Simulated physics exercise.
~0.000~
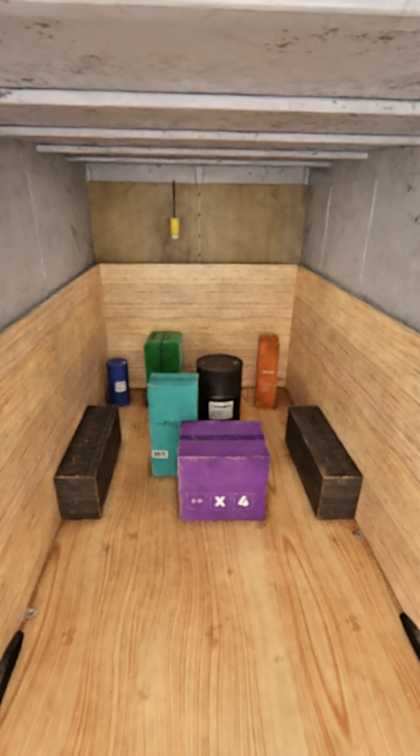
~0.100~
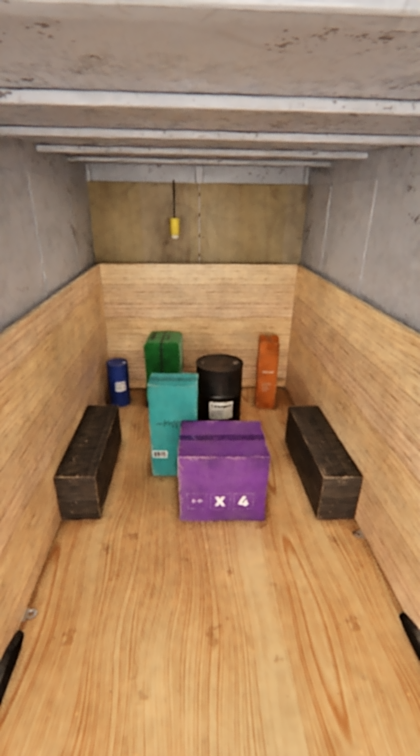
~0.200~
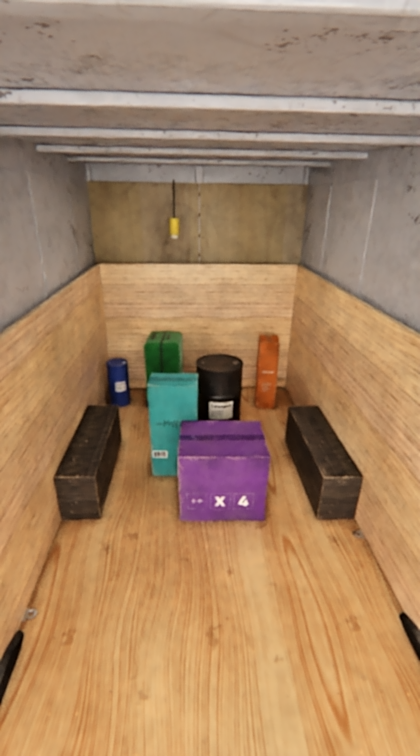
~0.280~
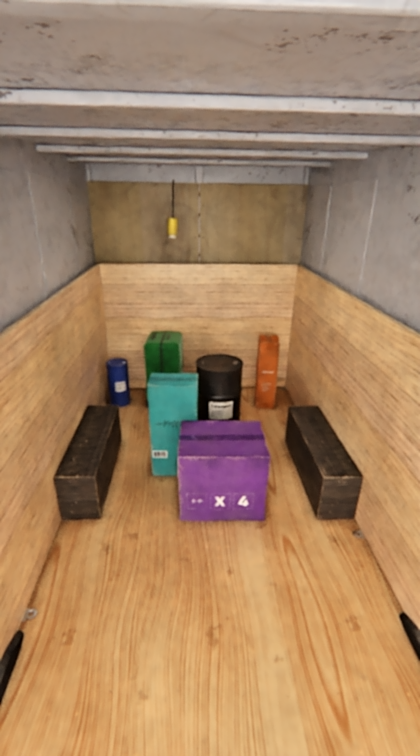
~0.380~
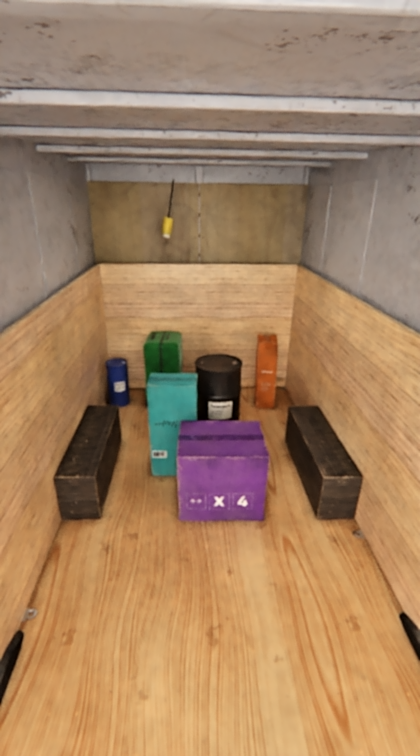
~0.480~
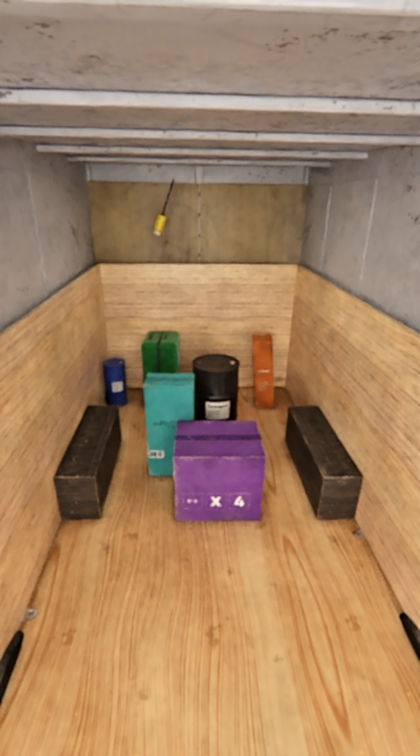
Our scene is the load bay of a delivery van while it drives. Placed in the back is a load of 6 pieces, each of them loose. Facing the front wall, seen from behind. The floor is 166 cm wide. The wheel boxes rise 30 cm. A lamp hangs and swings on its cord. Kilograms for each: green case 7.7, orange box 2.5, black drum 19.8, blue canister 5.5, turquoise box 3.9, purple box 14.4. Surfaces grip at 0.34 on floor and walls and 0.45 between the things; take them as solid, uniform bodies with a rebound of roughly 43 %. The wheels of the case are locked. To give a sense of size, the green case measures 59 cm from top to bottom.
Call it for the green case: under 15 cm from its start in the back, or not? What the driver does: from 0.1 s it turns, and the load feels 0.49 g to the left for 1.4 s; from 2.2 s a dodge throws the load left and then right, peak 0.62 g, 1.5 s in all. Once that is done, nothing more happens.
Under.
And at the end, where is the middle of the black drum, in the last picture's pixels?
Look near (162, 398) and you'll find it.
After 0.78 s, load feels 0.49 g left; green case slid 18 cm near (144, 369); orange box leaning 53°; purple box slid 17 cm.
After 1.08 s, load feels 0.49 g left; green case slid 19 cm near (142, 368); orange box on its side; black drum slid 45 cm.
After 3.48 s, load feels 0.36 g right; green case slid 11 cm near (152, 368); orange box on its side; black drum slid 50 cm.
At rest (4.2 s), tipped over in the back, orange box; not toppled but over 15 cm from the start, black drum and purple box; the other 3 in place, give or take 15 cm. In the last view, green case near (164, 368).
